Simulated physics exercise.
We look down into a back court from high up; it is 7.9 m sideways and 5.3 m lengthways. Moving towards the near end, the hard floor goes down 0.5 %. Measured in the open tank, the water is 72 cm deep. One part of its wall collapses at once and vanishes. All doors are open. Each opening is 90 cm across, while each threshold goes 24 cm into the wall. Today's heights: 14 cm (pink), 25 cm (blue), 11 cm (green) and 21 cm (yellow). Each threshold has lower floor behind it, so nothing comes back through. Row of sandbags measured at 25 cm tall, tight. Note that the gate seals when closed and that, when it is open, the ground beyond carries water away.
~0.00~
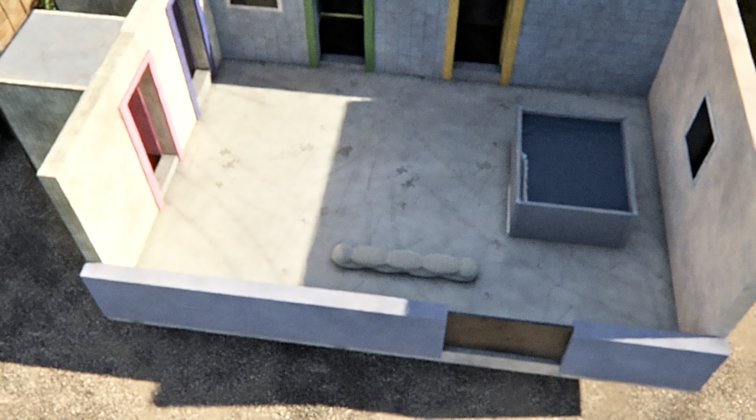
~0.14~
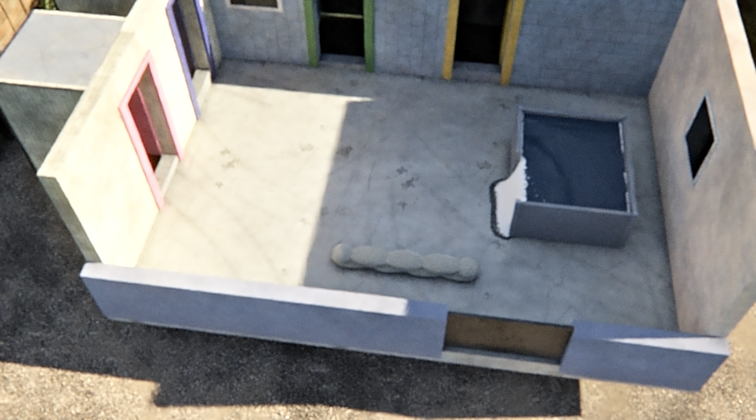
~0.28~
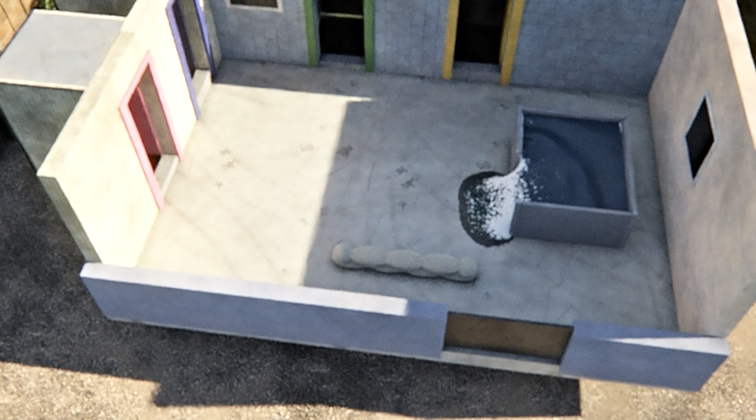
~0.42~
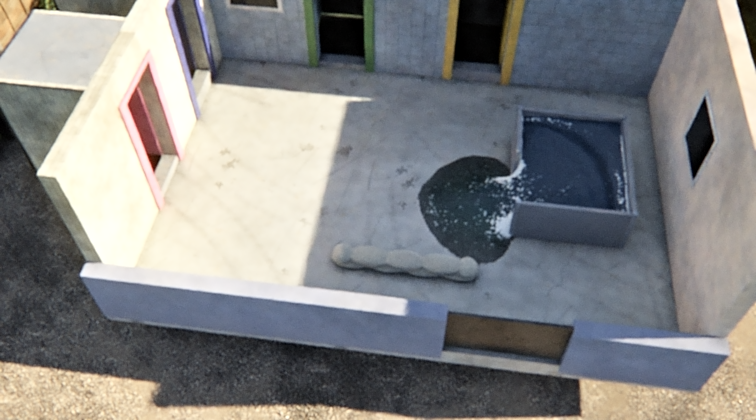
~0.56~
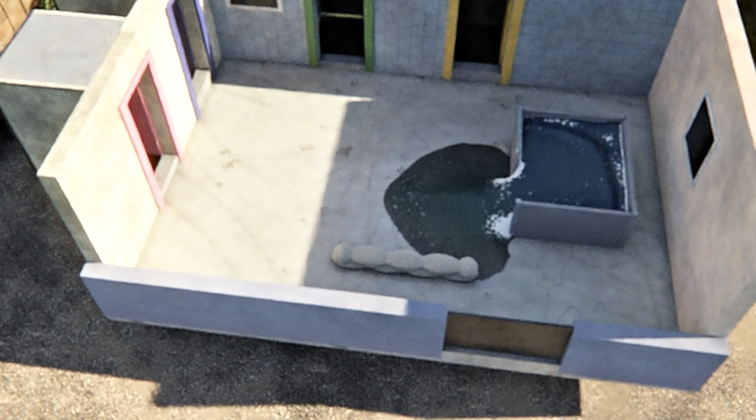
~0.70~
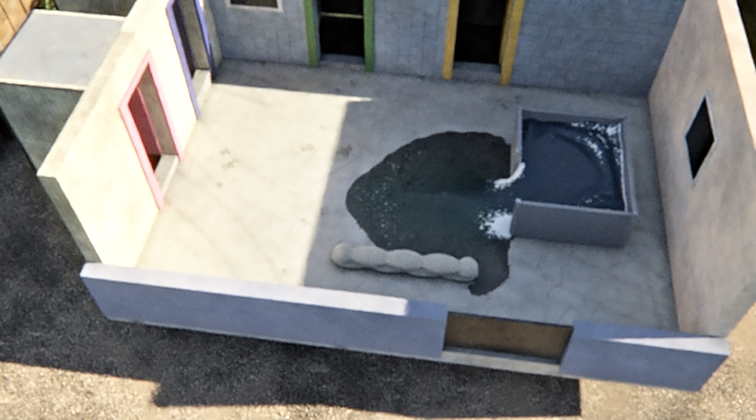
Dark water pours from the left side of a square tank and spreads across the courtyard floor.
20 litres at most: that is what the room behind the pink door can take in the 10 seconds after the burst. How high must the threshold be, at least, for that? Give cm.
About 21 cm.
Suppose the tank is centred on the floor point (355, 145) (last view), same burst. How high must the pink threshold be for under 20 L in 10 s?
New minimum height: Approx. 29 cm.
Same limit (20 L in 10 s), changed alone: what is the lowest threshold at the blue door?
Blue - roughly 10.5 cm.
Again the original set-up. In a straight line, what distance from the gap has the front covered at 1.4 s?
It gets close to 4.8 metres out.
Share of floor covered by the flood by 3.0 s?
Some 55 in a hundred.
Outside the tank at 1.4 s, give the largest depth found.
About 36 cm at most.
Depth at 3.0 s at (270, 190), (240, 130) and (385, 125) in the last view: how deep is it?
Approx. 7 / 2 / 2 cm.
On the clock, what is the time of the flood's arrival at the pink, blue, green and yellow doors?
The pink door gets it at 1.6 s, the blue door at 2.4 s, the green door at 2.2 s and the yellow door at 7.0 s.
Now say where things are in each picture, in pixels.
The open tank at (573, 161) is whole and still, 72 cm deep; the pink door at (155, 138) is dry, in the first picture.
Water pours out at (515, 200) and has run 0.3 m, to (494, 190); about 6 cm deep outside, 72 cm at the back, in the second picture.
The gap is at (515, 200), the front 0.8 m out at (463, 199); the back of the open tank holds 72 cm, in the third picture.
The gap is at (515, 201), the front 1.4 m out at (424, 203); the back of the open tank holds 66 cm, in the fourth picture.
The gap is at (515, 201), the front 1.9 m out at (390, 206); the back of the open tank holds 61 cm, in the fifth picture.
Water pours out at (515, 201) and has run 2.5 m, to (352, 205); about 5 cm deep outside, 62 cm at the back; the pink door at (155, 138), 5.6 m from the gap, is still 3.0 m from the nearest water, in the sixth picture.
After 1.4 s water covers 30 % of the floor, deepest (36 cm) near (504, 218); it has not reached the pink door.
After 3.0 s water covers 55 % of the floor, deepest (27 cm) near (185, 175); 26 cm at the pink door, 36 litres in over its 14 cm threshold.
After 10.0 s water covers 95 % of the floor, deepest (11 cm) near (208, 306); 7 cm at the pink door, 77 litres in over its 14 cm threshold.
At the pink door as built, the water arrived by 1.7 s and peaked near 29 cm at 2.6 s.
Run again over the same 10 s with other heights there, 37 litres in over 18 cm, 8 litres over 24.5 cm. The limit of 20 litres is kept from about 21 cm up.
